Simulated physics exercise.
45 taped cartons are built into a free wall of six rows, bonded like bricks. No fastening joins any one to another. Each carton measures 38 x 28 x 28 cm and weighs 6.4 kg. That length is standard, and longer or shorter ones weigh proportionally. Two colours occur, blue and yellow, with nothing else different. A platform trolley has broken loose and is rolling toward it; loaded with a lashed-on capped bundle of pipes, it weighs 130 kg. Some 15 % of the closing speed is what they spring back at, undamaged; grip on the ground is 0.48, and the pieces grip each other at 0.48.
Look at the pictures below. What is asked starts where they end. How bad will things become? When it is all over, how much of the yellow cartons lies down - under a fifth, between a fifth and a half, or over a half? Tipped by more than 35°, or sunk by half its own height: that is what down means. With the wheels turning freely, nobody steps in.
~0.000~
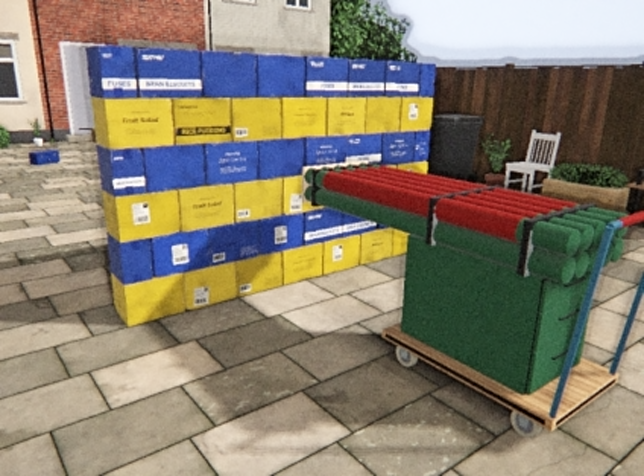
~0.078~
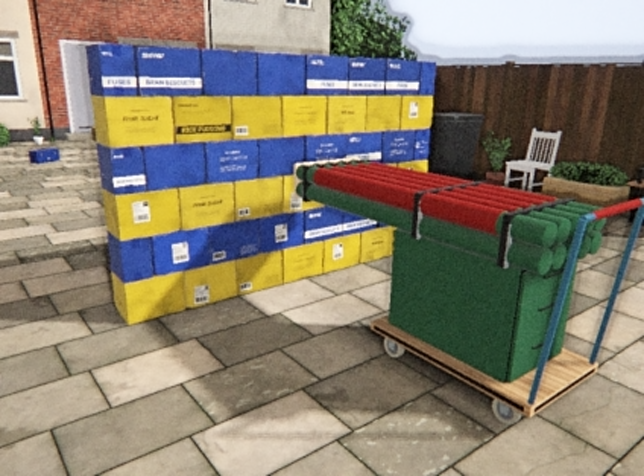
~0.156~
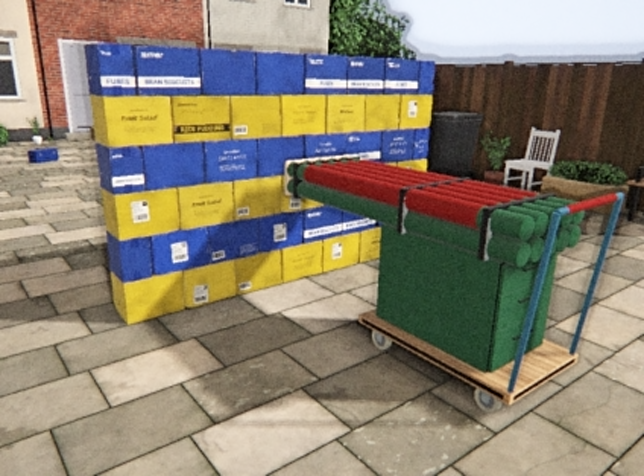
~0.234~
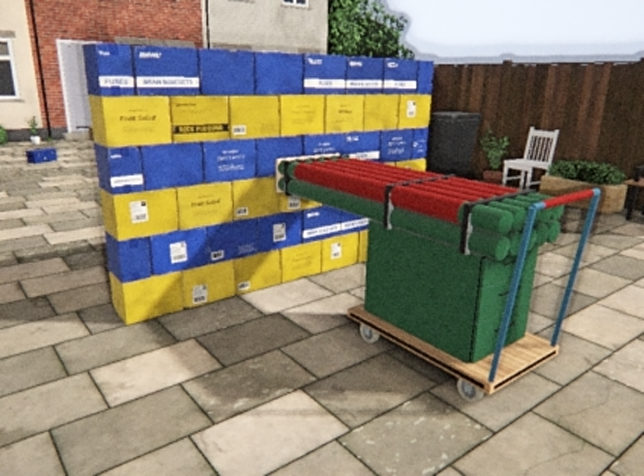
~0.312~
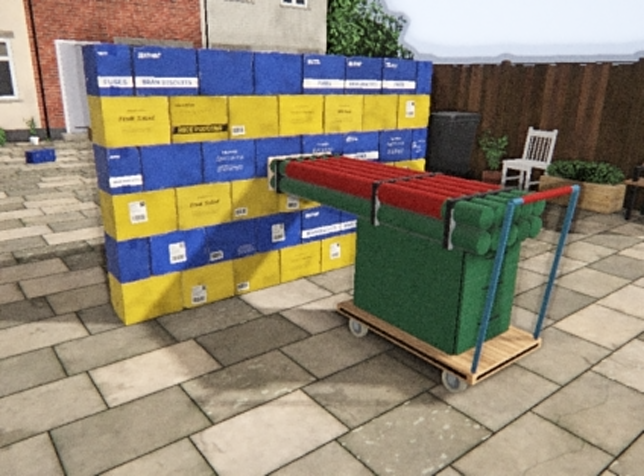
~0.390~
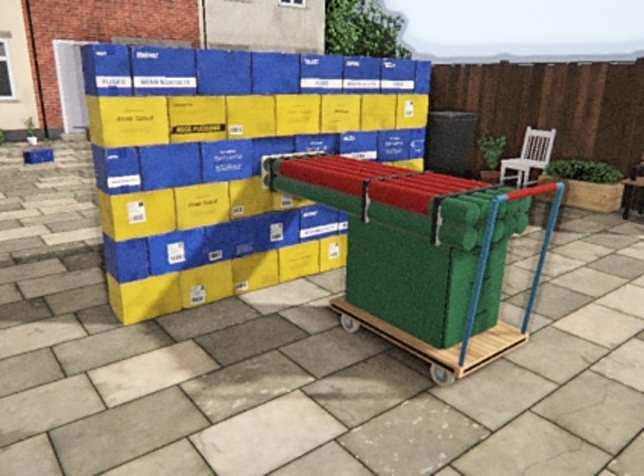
Down at the end: Under a fifth.
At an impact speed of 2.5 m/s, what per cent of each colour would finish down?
The yellow would finish 40 in a hundred down, the blue 40 in a hundred.
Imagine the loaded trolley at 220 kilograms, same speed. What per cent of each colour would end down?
Down by colour: Yellow 40, blue 50 per cent.
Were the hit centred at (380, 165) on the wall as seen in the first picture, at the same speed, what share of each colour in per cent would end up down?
Then yellow ends 40 per cent down and blue 50 per cent.
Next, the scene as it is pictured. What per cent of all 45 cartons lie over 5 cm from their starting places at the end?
Result: 20 per cent.
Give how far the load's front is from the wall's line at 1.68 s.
It is some 15 centimetres past it.
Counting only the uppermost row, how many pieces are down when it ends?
Exactly 0.
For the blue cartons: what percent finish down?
Of the blue ones, 0 per cent finish down.
After 0.48 s, load 11 cm past the wall's line, still rolling; none of the 21 yellow cartons down (0 of 45 in all colours); top yellow carton 51 mm from its place; top blue carton 46 mm from its place.
After 0.66 s, load 15 cm past the wall's line, still rolling; none of the 21 yellow cartons down (0 of 45 in all colours); top yellow carton 4° from how it stood; top blue carton 4° from how it stood.
After 1.68 s, load 13 cm past the wall's line, still rolling; none of the 21 yellow cartons down (0 of 45 in all colours); top yellow carton 9 cm from its place; top blue carton 10 cm from its place.
In the end (2.4 s), load 8 cm past the wall's line, stopped; none of the 21 yellow cartons down (0 of 45 in all colours); top yellow carton 6 cm from its place; top blue carton 6 cm from its place. That is 0 per cent. From the last view, middles, top yellow carton near (327, 112), top blue carton near (308, 75).
